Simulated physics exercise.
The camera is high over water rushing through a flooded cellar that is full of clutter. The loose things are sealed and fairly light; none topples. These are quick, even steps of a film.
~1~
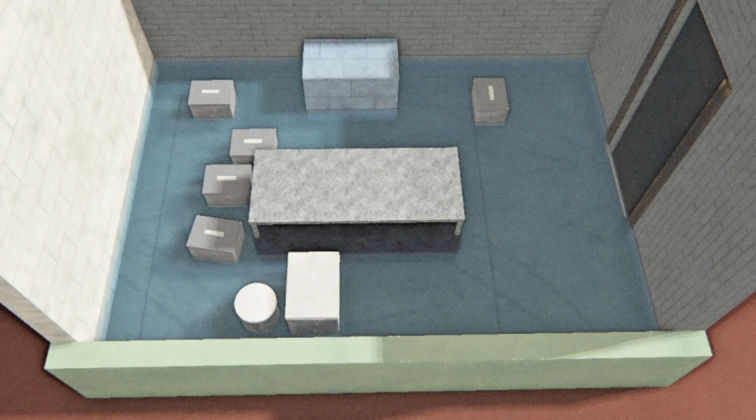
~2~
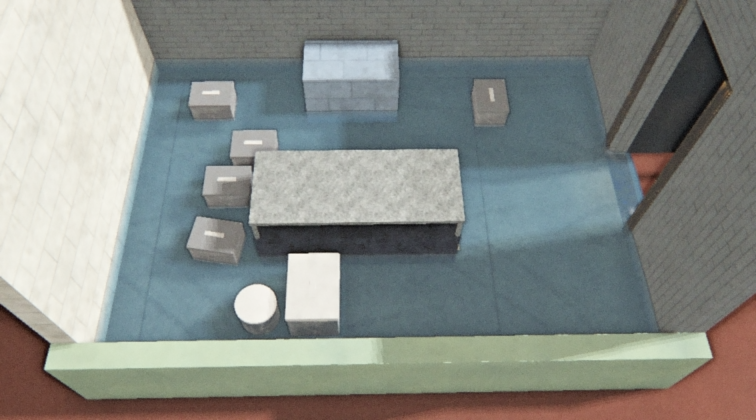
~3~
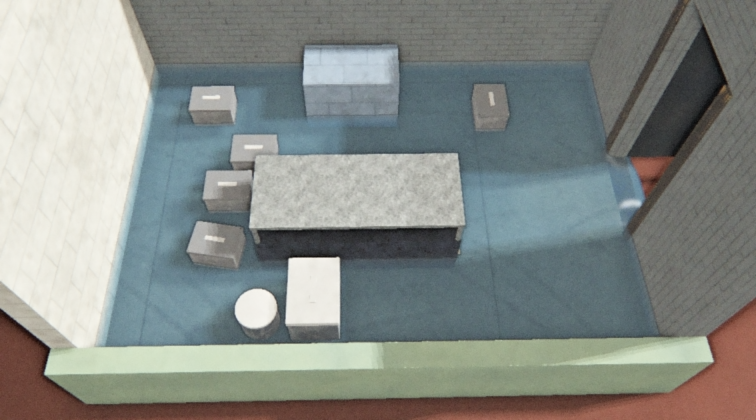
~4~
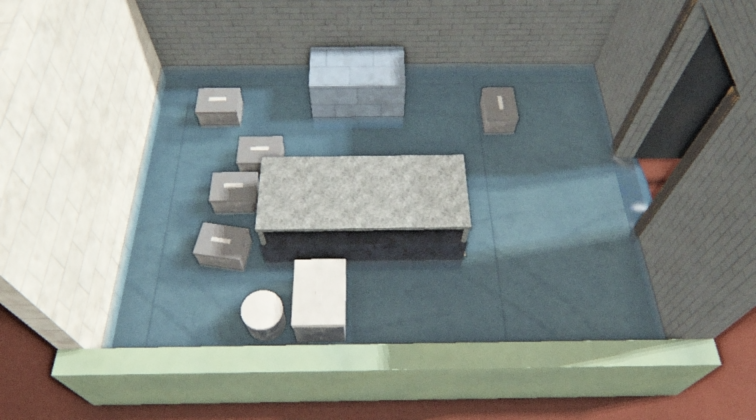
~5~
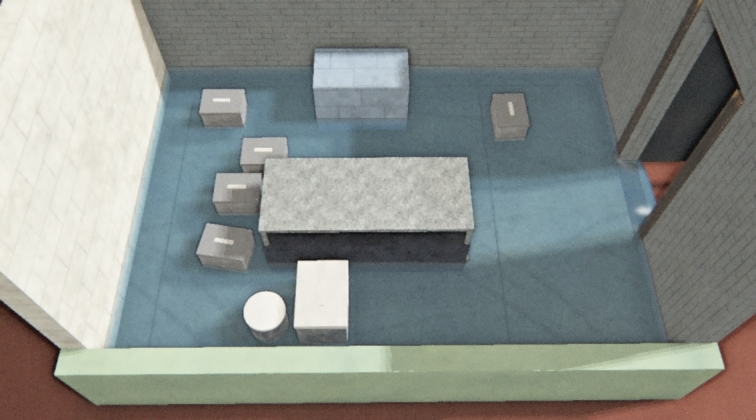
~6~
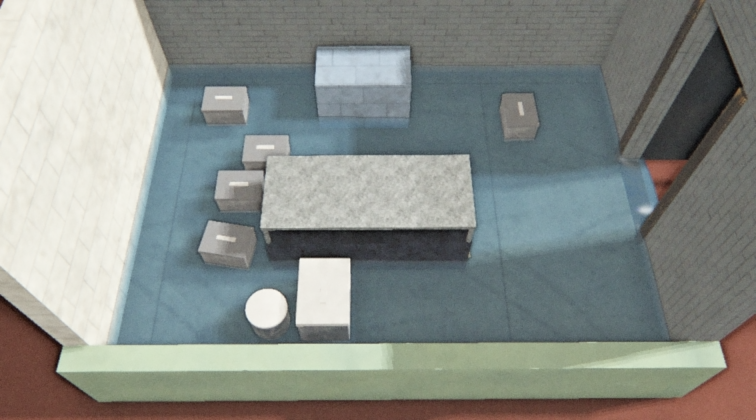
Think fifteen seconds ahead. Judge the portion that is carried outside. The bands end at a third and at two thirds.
It is not even a third.
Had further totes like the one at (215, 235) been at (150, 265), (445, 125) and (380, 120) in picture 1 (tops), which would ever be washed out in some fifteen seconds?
In that order: Still in, carried outside, yes.
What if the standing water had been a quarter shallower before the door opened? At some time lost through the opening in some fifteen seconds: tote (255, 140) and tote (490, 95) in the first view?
One after the other: Stays, gone.
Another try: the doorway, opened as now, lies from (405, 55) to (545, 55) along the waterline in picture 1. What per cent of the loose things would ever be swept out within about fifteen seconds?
Near 40 in a hundred.
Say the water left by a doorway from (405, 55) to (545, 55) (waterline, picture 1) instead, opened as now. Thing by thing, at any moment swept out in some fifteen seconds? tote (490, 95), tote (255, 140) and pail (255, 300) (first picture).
One after the other: Through, carried outside, kept in.
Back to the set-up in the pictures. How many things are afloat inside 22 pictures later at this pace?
6 of them.
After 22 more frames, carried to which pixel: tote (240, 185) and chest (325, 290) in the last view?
Near (282, 155) and (487, 289).
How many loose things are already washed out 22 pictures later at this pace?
I count 1.
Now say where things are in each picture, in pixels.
A tote at (491, 94), afloat; a chest at (313, 284), afloat; 0 of 7 have shifted, in the first picture.
A tote at (492, 95) floats; a chest at (313, 285), afloat; 0 of 7 have shifted, in the second picture.
A tote at (492, 99), afloat; a chest at (313, 290) floats; 0 of 7 have shifted, in the third picture.
A tote at (500, 103), afloat, close to its start; a chest at (319, 291), afloat; 0 of 7 have shifted, in the fourth picture.
A tote at (511, 109), afloat, close to its start; a chest at (322, 293), afloat; 1 of 7 have shifted, in the fifth picture.
A tote at (521, 109) floats, close to its start; a chest at (324, 290), afloat; 1 of 7 have shifted, in the sixth picture.
A moment on, 0 of 7 are out; 7 afloat.
Next, 1 of 7 are out; 6 afloat.
Later, 1 of 7 are out; 6 afloat.
In the end, 1 of 7 are out; 6 afloat.
